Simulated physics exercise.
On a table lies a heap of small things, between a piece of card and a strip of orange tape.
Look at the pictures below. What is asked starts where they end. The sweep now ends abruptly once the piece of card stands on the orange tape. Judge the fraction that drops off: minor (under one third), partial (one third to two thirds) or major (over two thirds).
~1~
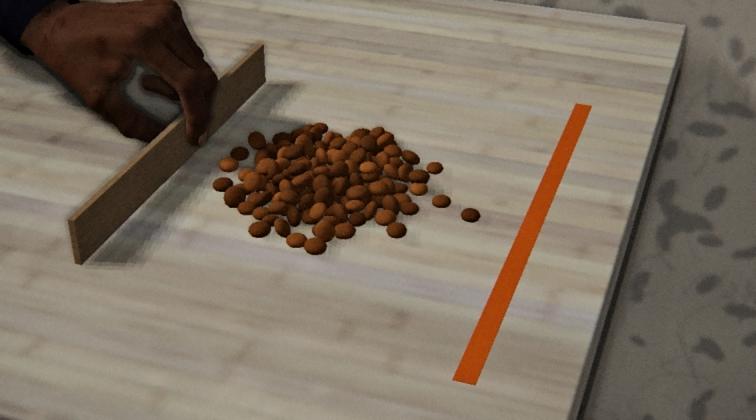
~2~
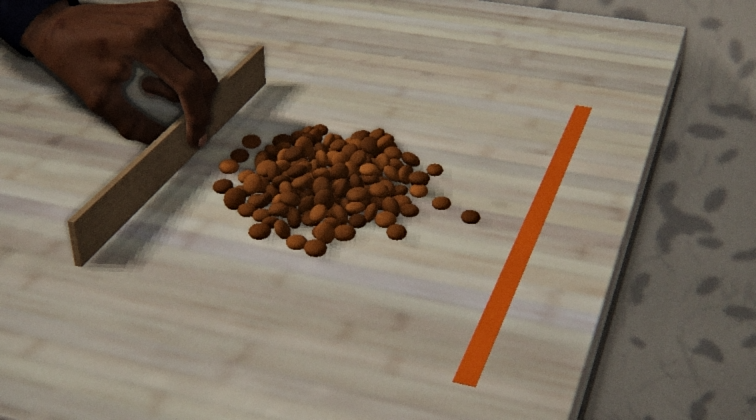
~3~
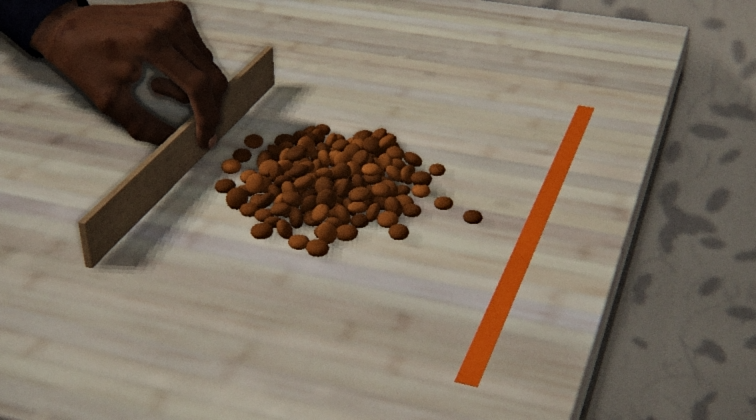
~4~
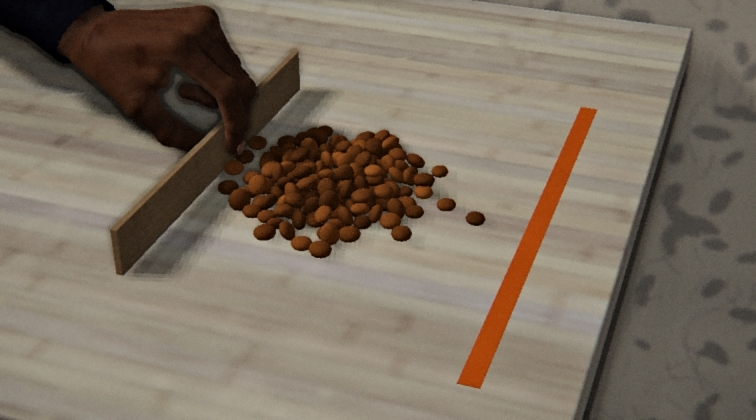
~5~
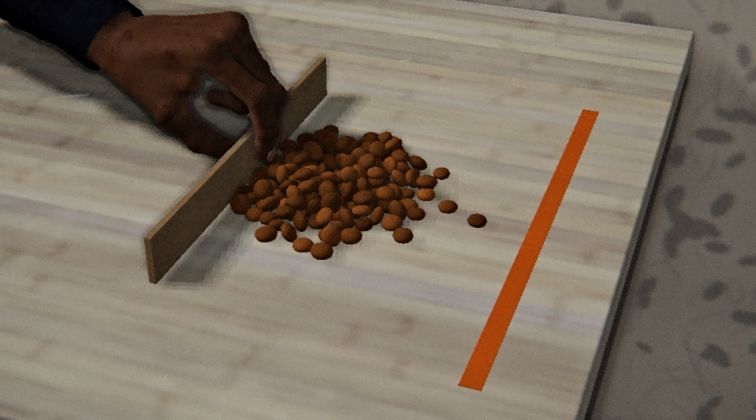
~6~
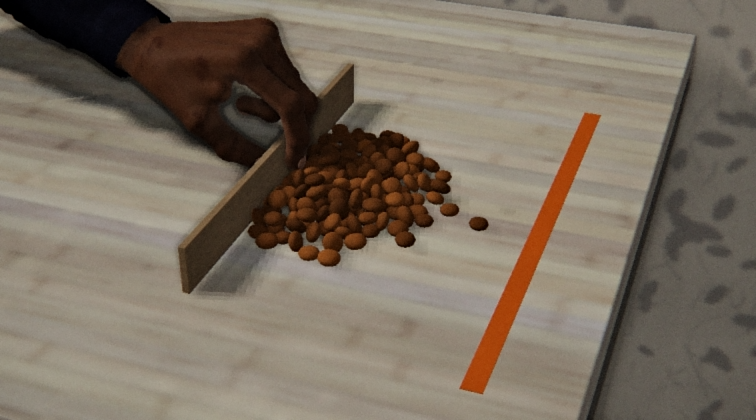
The push sends a middle-sized part, a third to two thirds, off the edge.
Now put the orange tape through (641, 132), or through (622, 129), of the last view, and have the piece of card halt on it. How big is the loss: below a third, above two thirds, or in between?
First try: Beyond two thirds; second try: Over two thirds.
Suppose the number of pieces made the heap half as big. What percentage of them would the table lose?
That works out to something like 20 percent.
Shortly afterwards, piece of card still moving, near (415, 167); heap all on the table, its front near (568, 243).
Next, piece of card stopped at the orange tape; heap near a third over the edge.
Some moments later, piece of card stopped at the orange tape; heap near half over the edge.
In the end, piece of card stopped at the orange tape; heap near half over the edge.
